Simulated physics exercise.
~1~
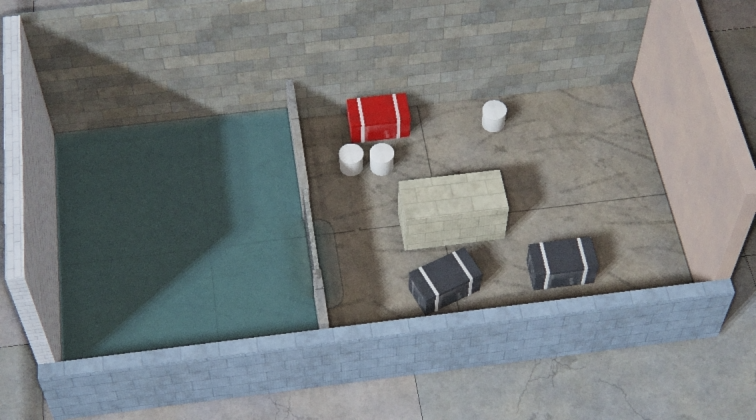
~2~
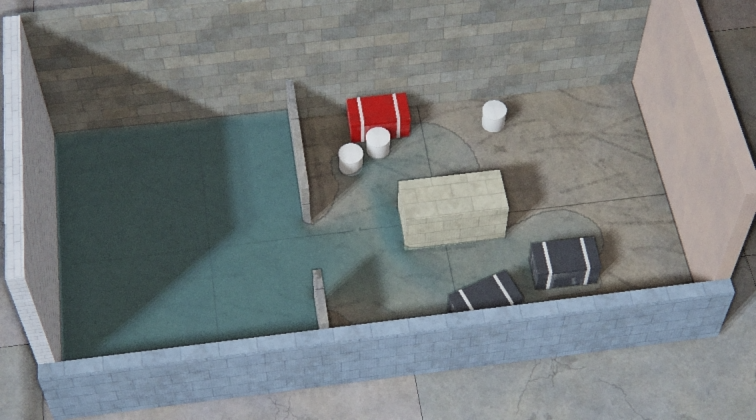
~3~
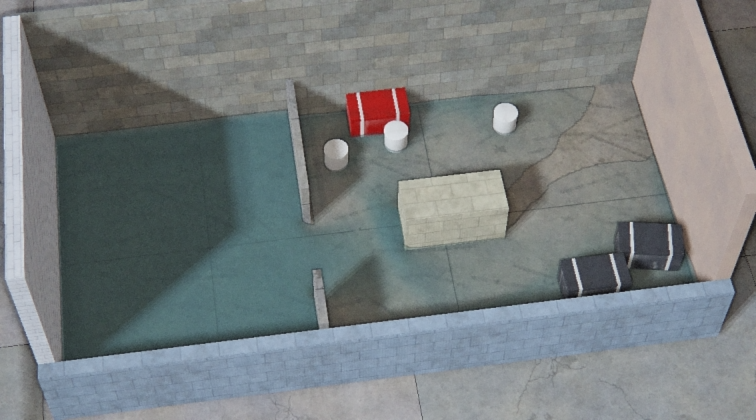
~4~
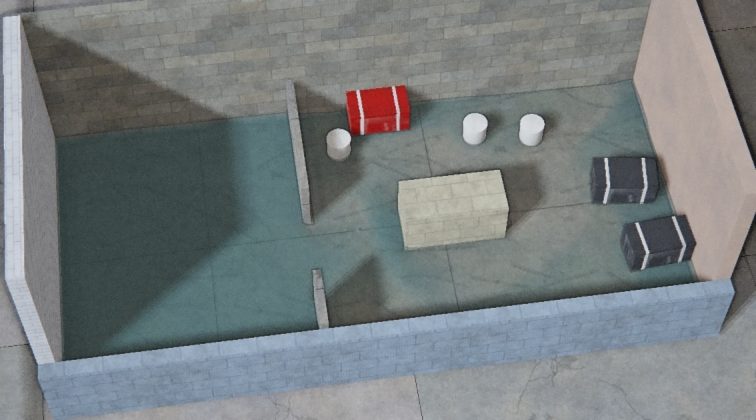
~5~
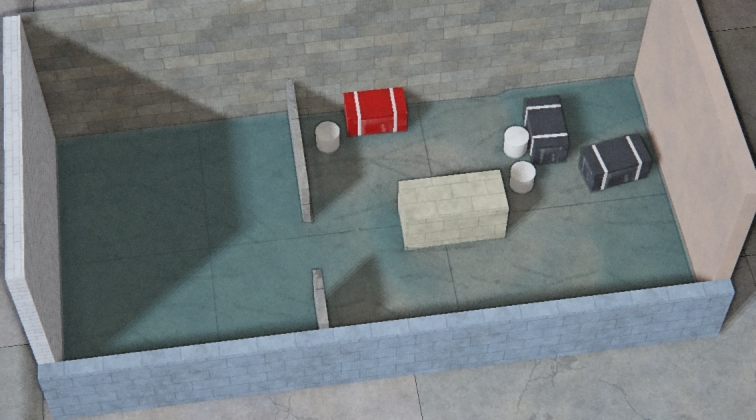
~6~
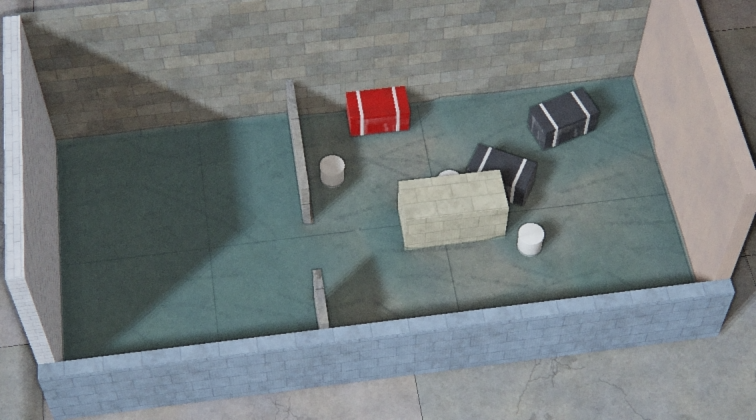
Water spreading from a walled pool into a dry room, sweeping dark trunks and white pails around as a red trunk barely shifts.
